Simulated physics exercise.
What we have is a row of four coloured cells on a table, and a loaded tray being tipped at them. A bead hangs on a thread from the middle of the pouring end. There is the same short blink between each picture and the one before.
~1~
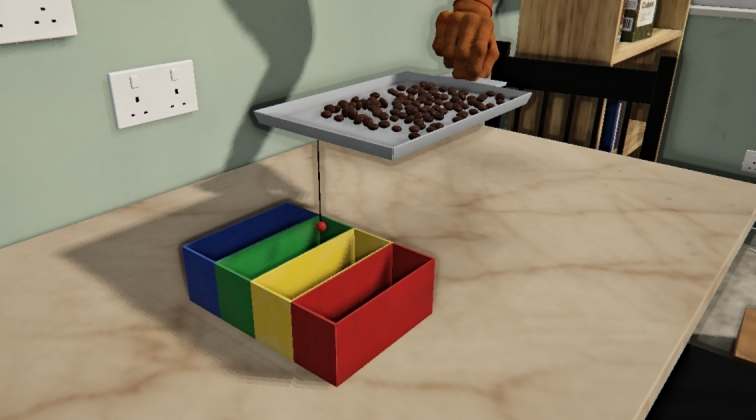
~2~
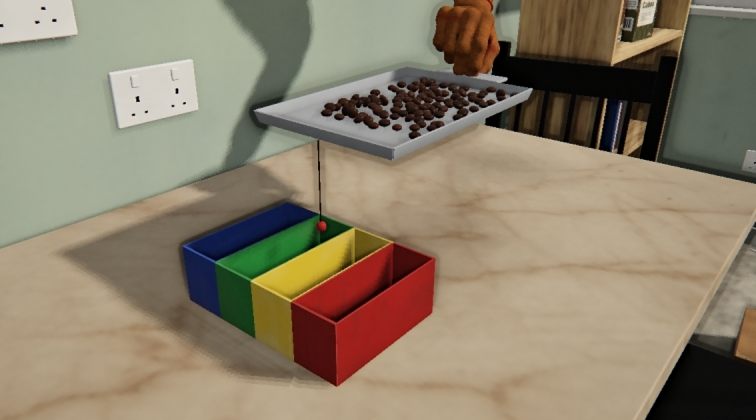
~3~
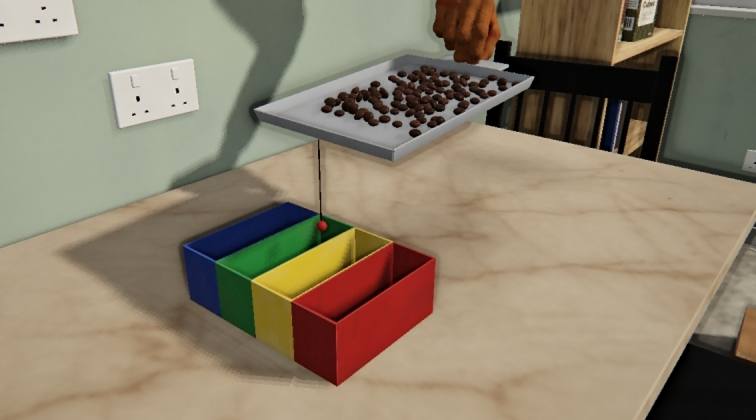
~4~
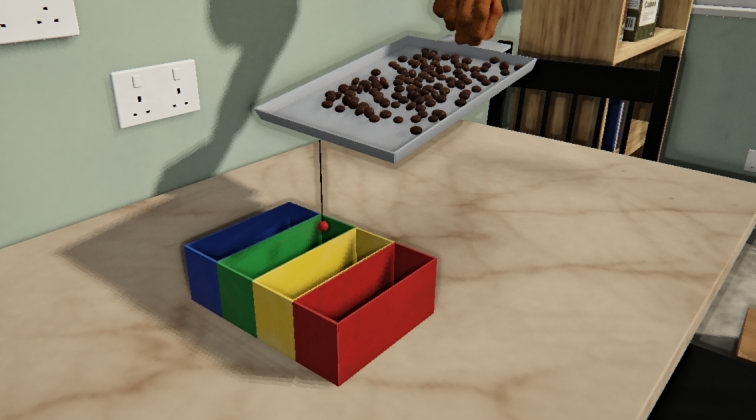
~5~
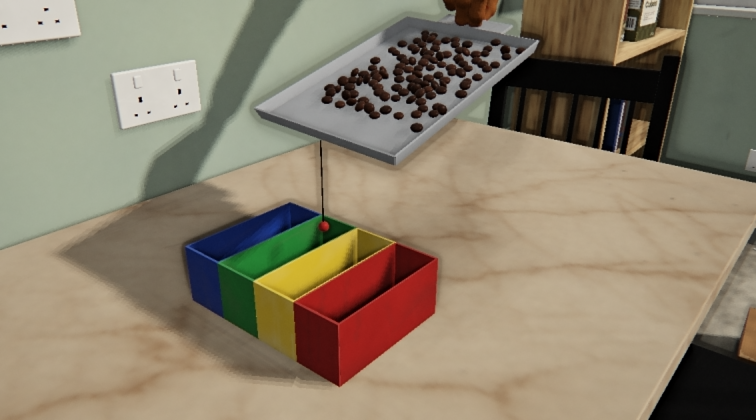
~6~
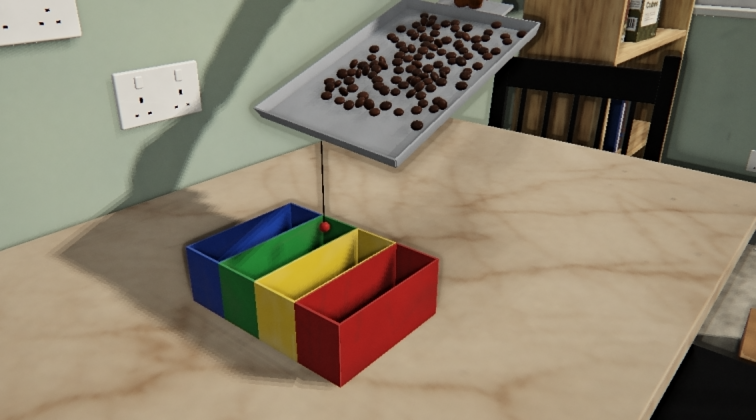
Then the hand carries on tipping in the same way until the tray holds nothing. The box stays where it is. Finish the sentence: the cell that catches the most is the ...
... Red cell.
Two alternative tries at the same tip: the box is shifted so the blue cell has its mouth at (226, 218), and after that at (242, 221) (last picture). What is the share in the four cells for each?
About 50 in a hundred, then about 70 in a hundred.
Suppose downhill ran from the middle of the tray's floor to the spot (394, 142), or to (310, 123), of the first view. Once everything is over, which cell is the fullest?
First aim: The red one. Second aim: Blue.
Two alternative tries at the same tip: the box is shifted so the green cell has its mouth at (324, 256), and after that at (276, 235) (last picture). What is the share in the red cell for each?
First 20 per cent, second 40 per cent.
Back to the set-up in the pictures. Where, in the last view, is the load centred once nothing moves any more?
Resting centre, last picture - approx. (338, 333).
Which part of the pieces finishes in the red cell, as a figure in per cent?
Result: Around 50 in a hundred.
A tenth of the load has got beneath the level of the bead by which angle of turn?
70°, roughly.
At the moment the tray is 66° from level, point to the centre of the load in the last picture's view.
The middle of the load sits near (356, 150).
Just after the last frame, tray tipped steeply; roughly two thirds on the tray; just a few in the red cell; just a few in the yellow cell; roughly a quarter falling or outside the box.
A moment on, tray tipped past a quarter turn; roughly half in the red cell; roughly a quarter in the yellow cell; about a tenth in the green cell; just a few in the blue cell; about a tenth falling or outside the box.
Further on, tray tipped past a quarter turn; roughly half in the red cell; roughly a quarter in the yellow cell; about a tenth in the green cell; just a few in the blue cell; about a tenth falling or outside the box.
When it is over, tray tipped past a quarter turn; roughly half in the red cell; roughly a quarter in the yellow cell; about a tenth in the green cell; just a few in the blue cell; about a tenth outside the box.
